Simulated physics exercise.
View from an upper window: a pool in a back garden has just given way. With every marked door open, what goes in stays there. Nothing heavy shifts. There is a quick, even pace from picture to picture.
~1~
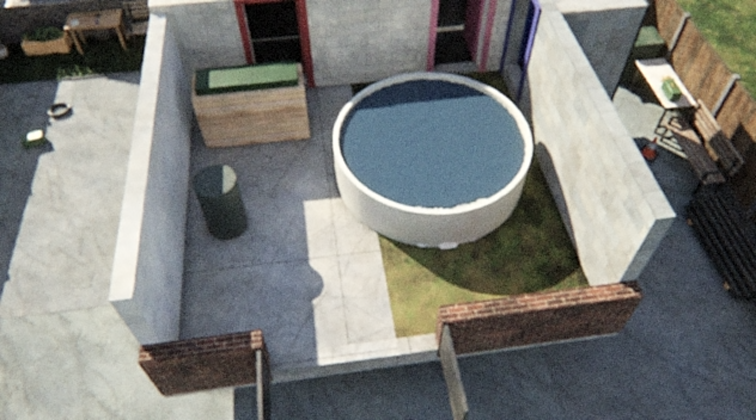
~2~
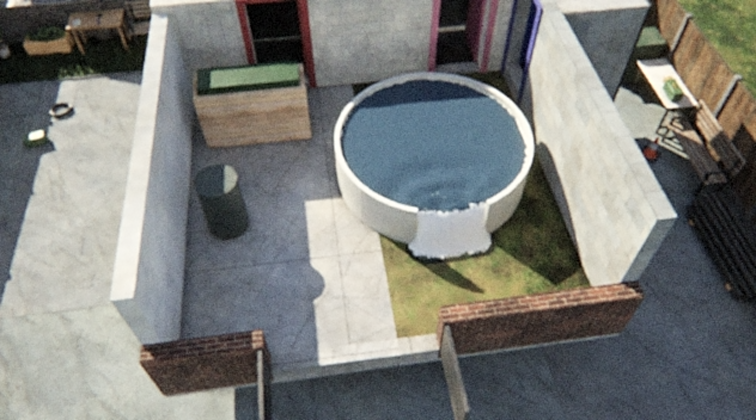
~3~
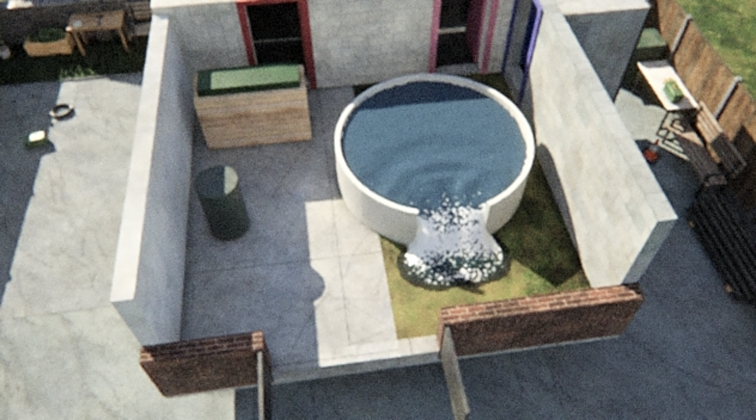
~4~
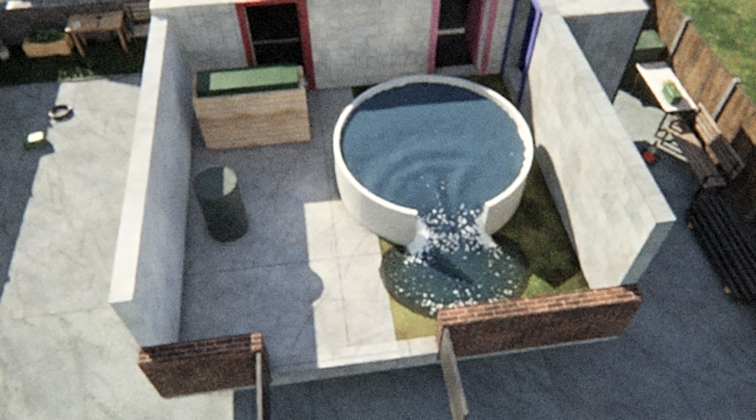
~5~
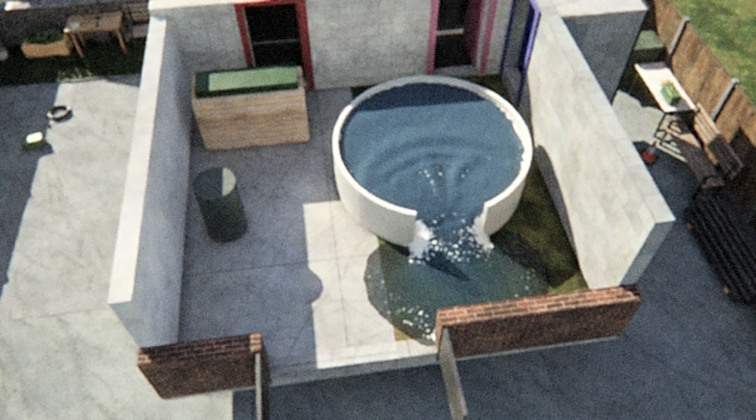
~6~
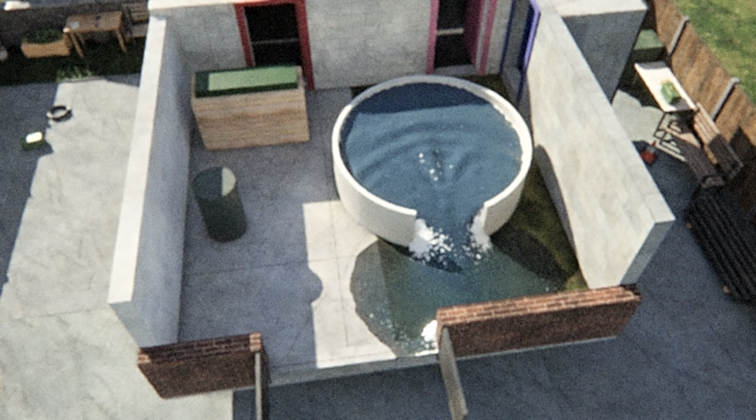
A round white pool of dark blue water stands in a walled back garden, seen from an upper window. Pale walls flank it, with a wooden planter and dark green barrel on the left, grass beneath, and low brick walls in front. The still water bursts through a gap in the pool's front, foams onto the grass, and spreads across the paving while ripples cross the pool; the view stays fixed.
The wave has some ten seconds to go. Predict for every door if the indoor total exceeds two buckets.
Prediction: The pink door exceeds it, the blue door does not exceed it, the red door does not exceed it.
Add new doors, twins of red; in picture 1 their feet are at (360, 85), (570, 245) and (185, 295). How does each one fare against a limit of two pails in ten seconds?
Door by door, it goes misses the line, clears the line, misses the line.
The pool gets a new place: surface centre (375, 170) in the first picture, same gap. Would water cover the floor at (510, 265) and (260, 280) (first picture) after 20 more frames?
Soaked, bone-dry.
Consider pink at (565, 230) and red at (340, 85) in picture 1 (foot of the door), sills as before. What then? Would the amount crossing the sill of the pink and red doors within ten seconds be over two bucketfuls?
Note: Pink door breaks the limit; red door keeps within limits.
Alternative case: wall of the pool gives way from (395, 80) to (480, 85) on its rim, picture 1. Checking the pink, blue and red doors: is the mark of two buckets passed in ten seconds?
Well, the pink door overshoots, the blue door overshoots, and the red door overshoots.
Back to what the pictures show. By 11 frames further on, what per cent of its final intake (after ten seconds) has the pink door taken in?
My estimate is close to 0 per cent.
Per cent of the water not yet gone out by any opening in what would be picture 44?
Close to 82 in a hundred.
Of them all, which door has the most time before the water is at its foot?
Last in line is the one in red.
A moment on, water covers 25 % of the floor; the pink door not reached, the blue door not reached, the red door not reached.
Next, water covers 30 % of the floor; the pink door not reached, the blue door not reached, the red door not reached.
Then, water covers 50 % of the floor; the pink door not reached, the blue door wet at the sill, nothing in, the red door not reached.
Later, water covers 85 % of the floor; the pink door over two buckets in, the blue door wet at the sill, nothing in, the red door not reached.
In the end, water covers 100 % of the floor; the pink door far over two buckets in, the blue door wet at the sill, nothing in, the red door wet at the sill, nothing in.
